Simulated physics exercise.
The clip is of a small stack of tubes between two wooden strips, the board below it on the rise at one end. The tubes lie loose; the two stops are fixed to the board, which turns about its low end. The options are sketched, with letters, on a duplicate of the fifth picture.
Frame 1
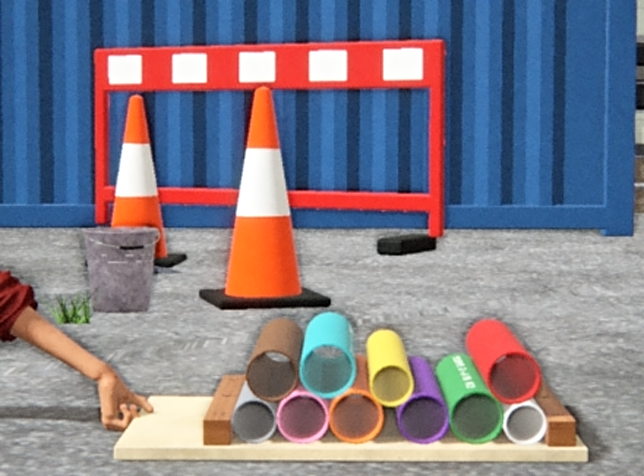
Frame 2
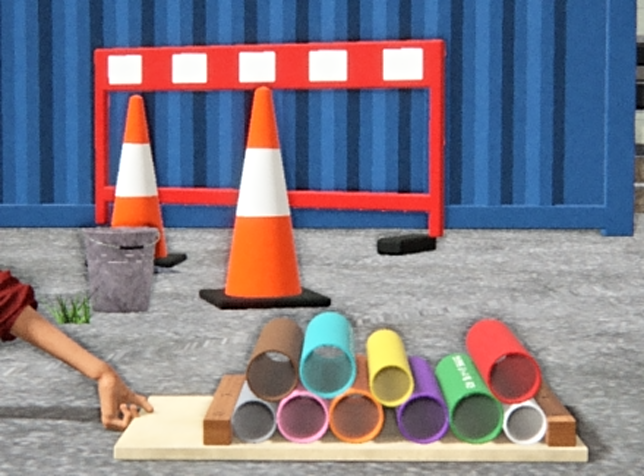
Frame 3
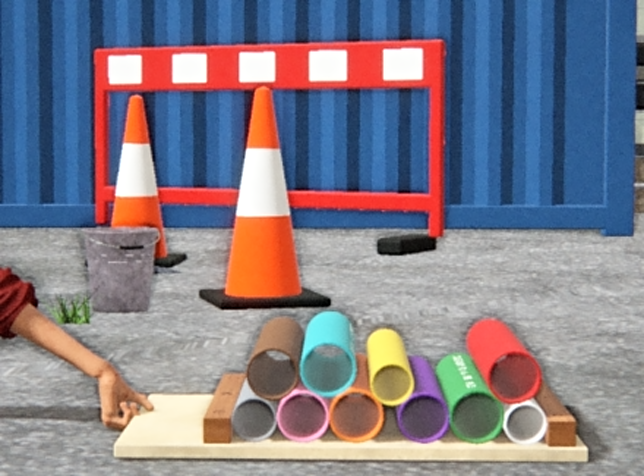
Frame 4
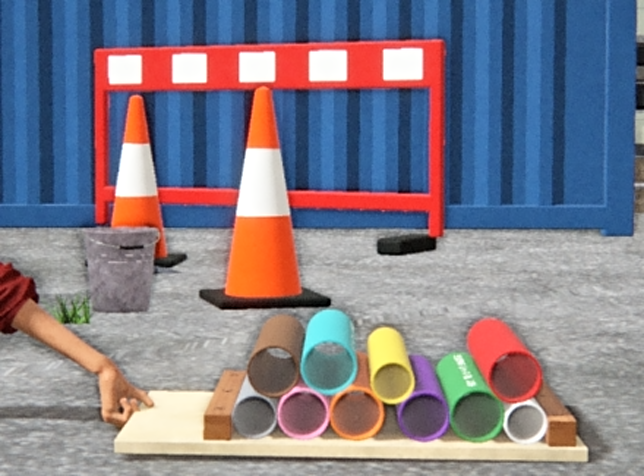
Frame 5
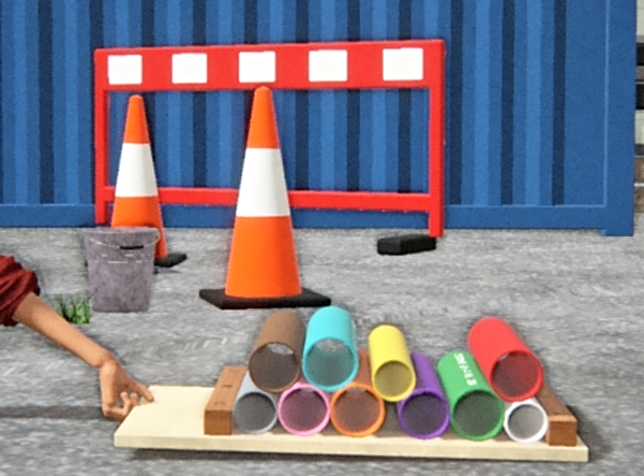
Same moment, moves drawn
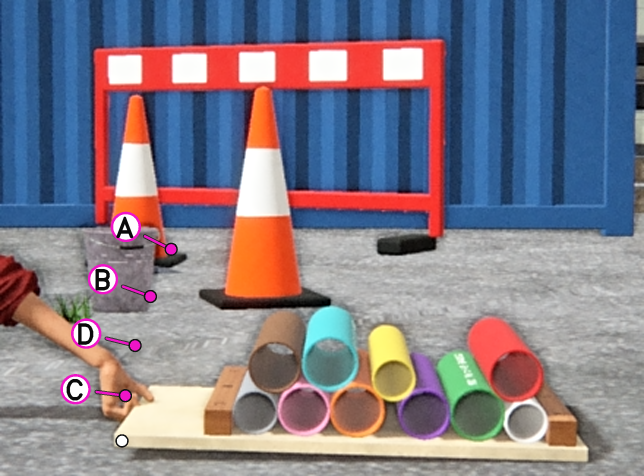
On grey ground before a blue corrugated wall, a hand slightly raising the left end of a board stacked with coloured tubes.
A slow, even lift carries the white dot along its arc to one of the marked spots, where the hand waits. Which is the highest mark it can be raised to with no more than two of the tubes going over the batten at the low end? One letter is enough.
No higher than A.
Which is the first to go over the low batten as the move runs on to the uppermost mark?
The red one.
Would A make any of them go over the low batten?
At A: Yes.
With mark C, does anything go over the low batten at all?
No.
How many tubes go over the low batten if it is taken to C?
The count is none.
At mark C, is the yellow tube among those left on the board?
The yellow tube: Yes.
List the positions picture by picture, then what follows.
The first frame shows green tube (477, 418); white tube (525, 424); red tube (514, 378).
The second frame shows red tube (514, 378); brown tube (272, 375).
The third frame shows board (350, 413); grey tube (255, 419); pink tube (304, 417); white tube (525, 424).
The fourth frame shows board (350, 411); grey tube (255, 417); pink tube (304, 414).
The fifth frame shows board (351, 408); grey tube (255, 412); pink tube (304, 410).
On the marked copy, A at (171, 249); B at (151, 297); C at (125, 396); D at (135, 345); the white dot at (122, 441).
Taking A. A third of the way, board at 16°.
Two thirds of the way, board at 26°.
When it is over, board at 26°, one over the low batten (red).
As for the rest, B one over the low batten (red); C none over the low batten; D one over the low batten (red).
